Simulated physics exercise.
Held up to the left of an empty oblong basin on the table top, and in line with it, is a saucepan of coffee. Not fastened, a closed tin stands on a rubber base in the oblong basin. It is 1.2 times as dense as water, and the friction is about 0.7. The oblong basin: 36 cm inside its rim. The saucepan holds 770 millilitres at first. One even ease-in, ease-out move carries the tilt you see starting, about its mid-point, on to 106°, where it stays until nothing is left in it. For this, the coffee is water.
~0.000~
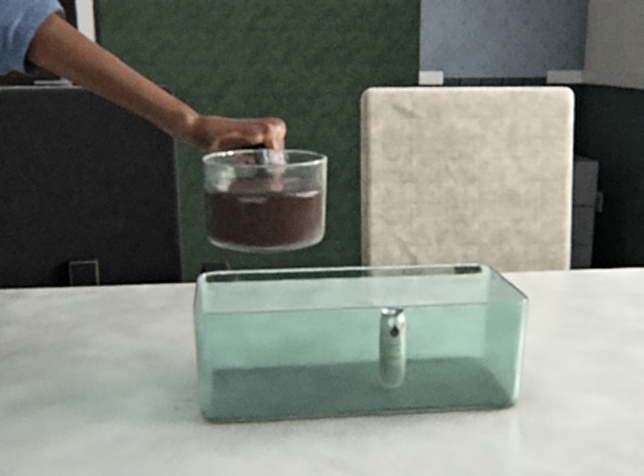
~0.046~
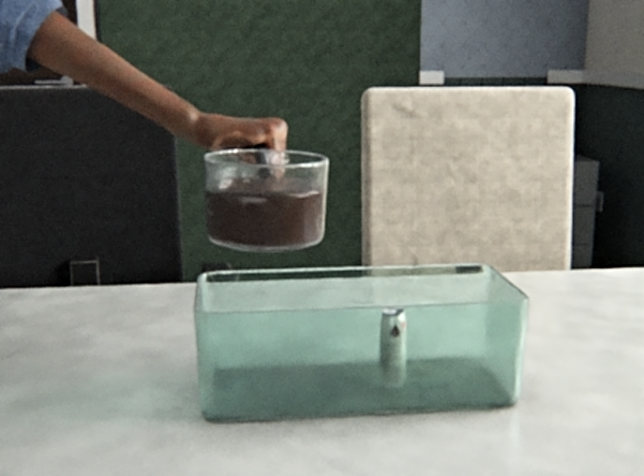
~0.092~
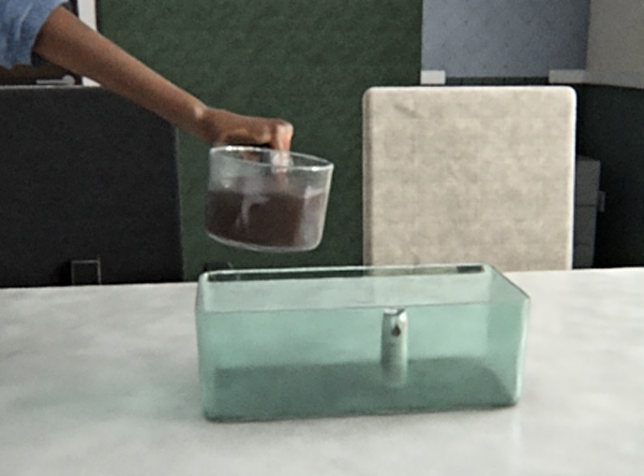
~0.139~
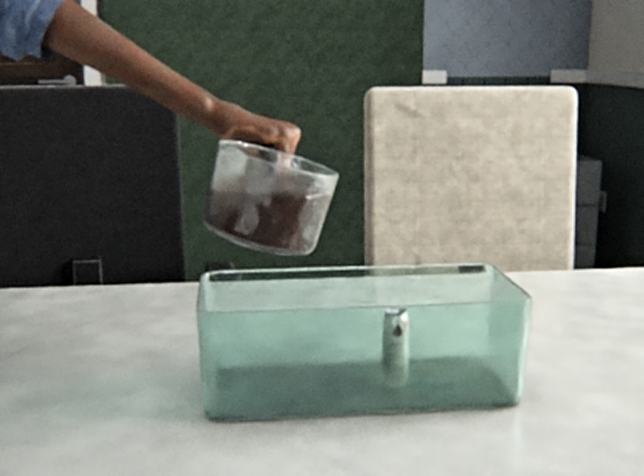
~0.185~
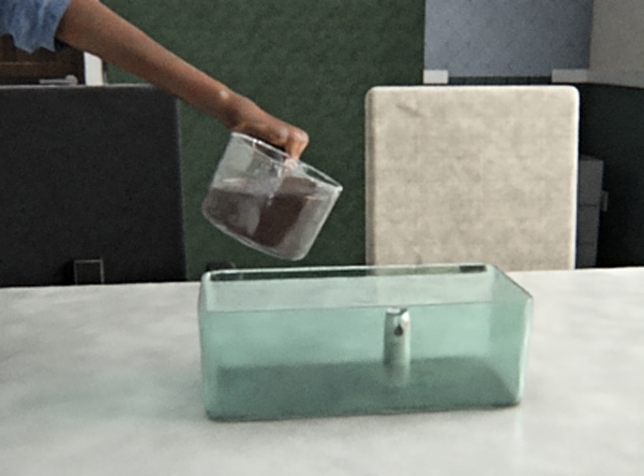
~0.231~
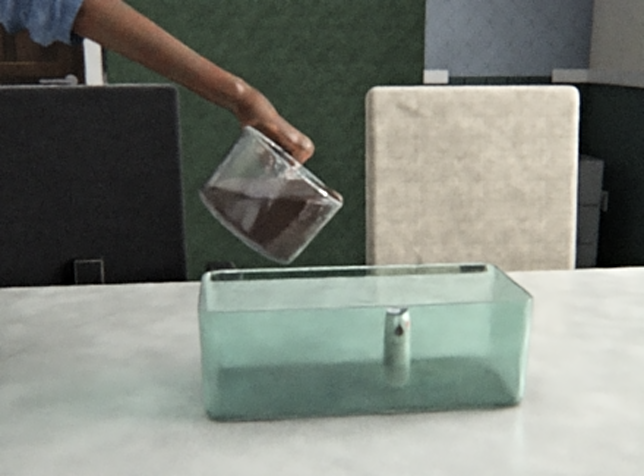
A hand tilting a clear glass pan of dark liquid steadily rightward above a greenish glass basin holding a small upright tin.
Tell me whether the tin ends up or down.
Down.
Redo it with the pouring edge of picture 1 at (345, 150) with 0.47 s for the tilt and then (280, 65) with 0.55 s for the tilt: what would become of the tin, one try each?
First it goes over; then it stays up.
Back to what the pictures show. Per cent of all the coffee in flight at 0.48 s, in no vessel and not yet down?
Near 30 per cent at that moment.
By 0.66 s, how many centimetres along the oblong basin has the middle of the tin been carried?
The tin has gone some 3 cm.
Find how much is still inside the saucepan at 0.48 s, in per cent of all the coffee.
Close to 38 in a hundred.
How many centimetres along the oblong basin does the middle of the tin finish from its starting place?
Shift of tin centre: Approx. 8.0 cm.
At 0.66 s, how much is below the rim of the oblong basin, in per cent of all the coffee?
84 %, more or less.
After 0.48 s the tilt is 101° and 38 per cent is still to pour; the tin stands where it began.
After 0.66 s the tilt is 106° and 10 per cent is still to pour; the tin leans 14°.
After 0.85 s the tilt is 106° and 1 per cent is still to pour; the tin lies on its side.
After 1.05 s the tilt is 106° and 0 per cent is still to pour; the tin lies on its side.
In the end the tin lies on its side.
